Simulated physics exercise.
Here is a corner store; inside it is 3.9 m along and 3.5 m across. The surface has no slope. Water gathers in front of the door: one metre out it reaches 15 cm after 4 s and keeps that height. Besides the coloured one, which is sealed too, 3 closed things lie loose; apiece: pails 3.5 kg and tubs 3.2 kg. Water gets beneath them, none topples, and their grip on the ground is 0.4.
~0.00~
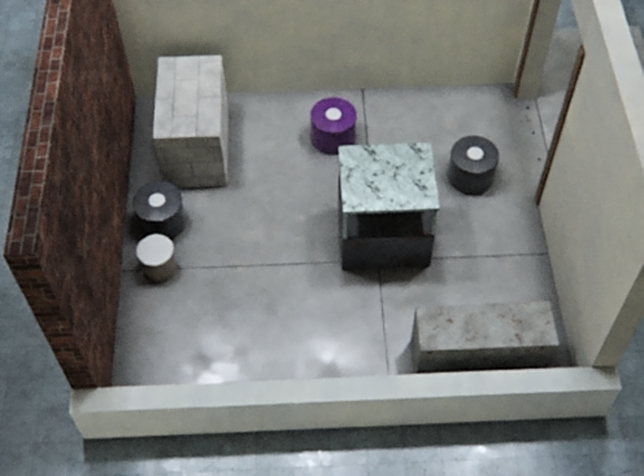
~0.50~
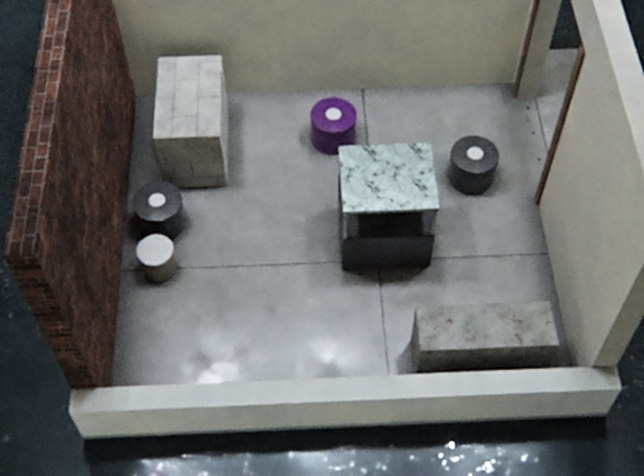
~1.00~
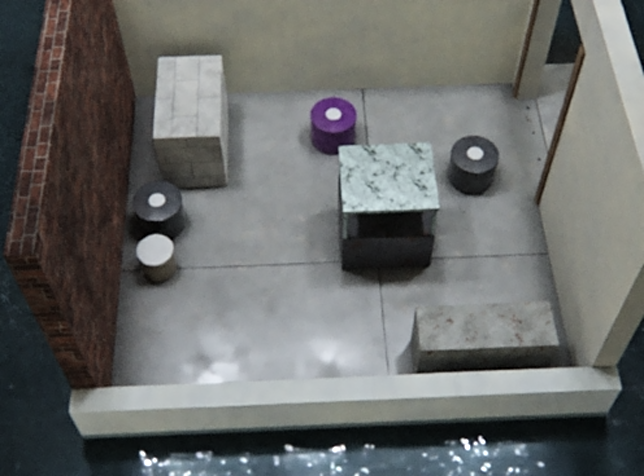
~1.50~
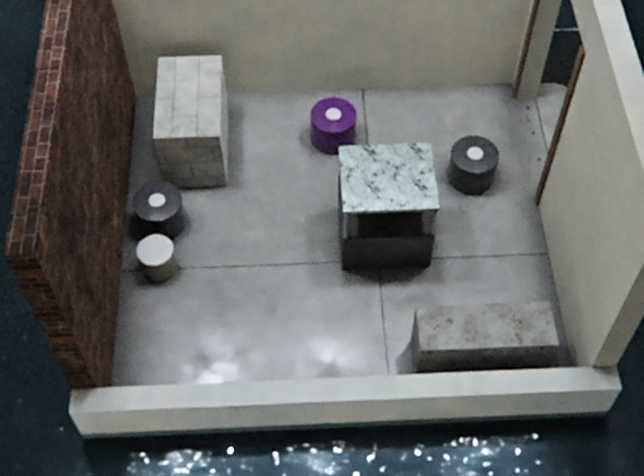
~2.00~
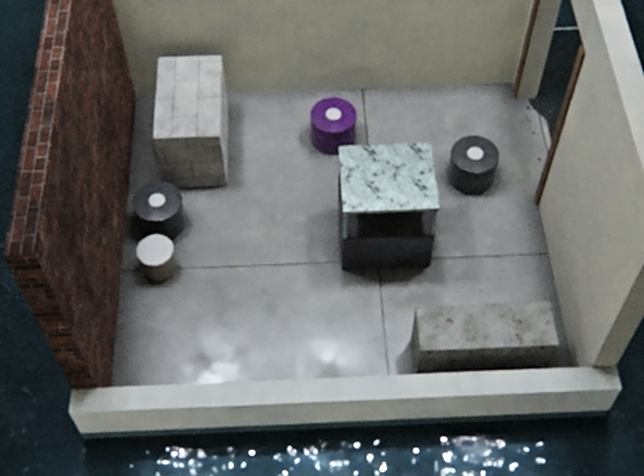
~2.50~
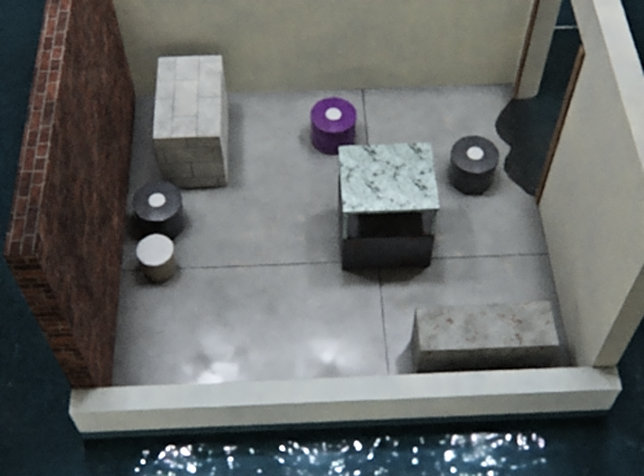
In a corner store, water spreads outside and enters at the right doorway while the tubs stay still.
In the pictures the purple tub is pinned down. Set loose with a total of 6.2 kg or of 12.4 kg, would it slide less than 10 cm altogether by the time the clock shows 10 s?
I expect that neither weight holds it.
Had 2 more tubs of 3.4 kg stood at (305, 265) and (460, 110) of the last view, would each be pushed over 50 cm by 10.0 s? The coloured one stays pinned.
In turn: Under, more.
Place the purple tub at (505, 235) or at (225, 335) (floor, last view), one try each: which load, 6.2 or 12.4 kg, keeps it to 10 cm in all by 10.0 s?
In turn: The smaller is enough; it takes the larger.
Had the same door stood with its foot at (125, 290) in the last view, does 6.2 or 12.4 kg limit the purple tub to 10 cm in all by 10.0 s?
In that case only the higher weight holds it.
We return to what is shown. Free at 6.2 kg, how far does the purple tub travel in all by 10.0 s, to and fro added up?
About 250 cm.
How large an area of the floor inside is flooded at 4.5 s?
About 3.5 m2.
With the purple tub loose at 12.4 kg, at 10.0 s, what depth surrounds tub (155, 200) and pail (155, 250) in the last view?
Roughly 5 and 11 cm.
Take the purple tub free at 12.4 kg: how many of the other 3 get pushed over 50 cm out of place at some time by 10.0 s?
2 of them.
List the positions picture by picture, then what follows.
The first picture shows the purple tub at (333, 115) rests on the ground; water covers 0.0 m2; 0 of 4 have shifted.
The second picture shows the purple tub at (333, 115), on the bottom; 0.0 m2 under water; 0 of 4 have shifted.
The third picture shows the purple tub at (333, 115) rests on the ground; 0.0 m2 under water; 0 of 4 have shifted.
The fourth picture shows the purple tub at (333, 115) rests on the ground; water covers 0.0 m2; 0 of 4 have shifted.
The fifth picture shows the purple tub at (333, 115) rests on the ground; water covers 0.0 m2; 0 of 4 have shifted.
The sixth picture shows the purple tub at (333, 115), on the bottom; water covers 0.2 m2; 0 of 4 have shifted.
After 3.5 s the purple tub would be 0 cm from its start with 6.2 kg and 0 cm from its start with 12.4 kg; 0 cm of water round it then.
After 4.5 s the purple tub would be 2 cm from its start with 6.2 kg and 0 cm from its start with 12.4 kg; 3 cm of water round it then.
After 7.0 s the purple tub would be 73 cm from its start with 6.2 kg and 46 cm from its start with 12.4 kg; 8 cm of water round it then.
After 10.0 s the purple tub would be 172 cm from its start with 6.2 kg and 158 cm from its start with 12.4 kg; 7 cm of water round it then.
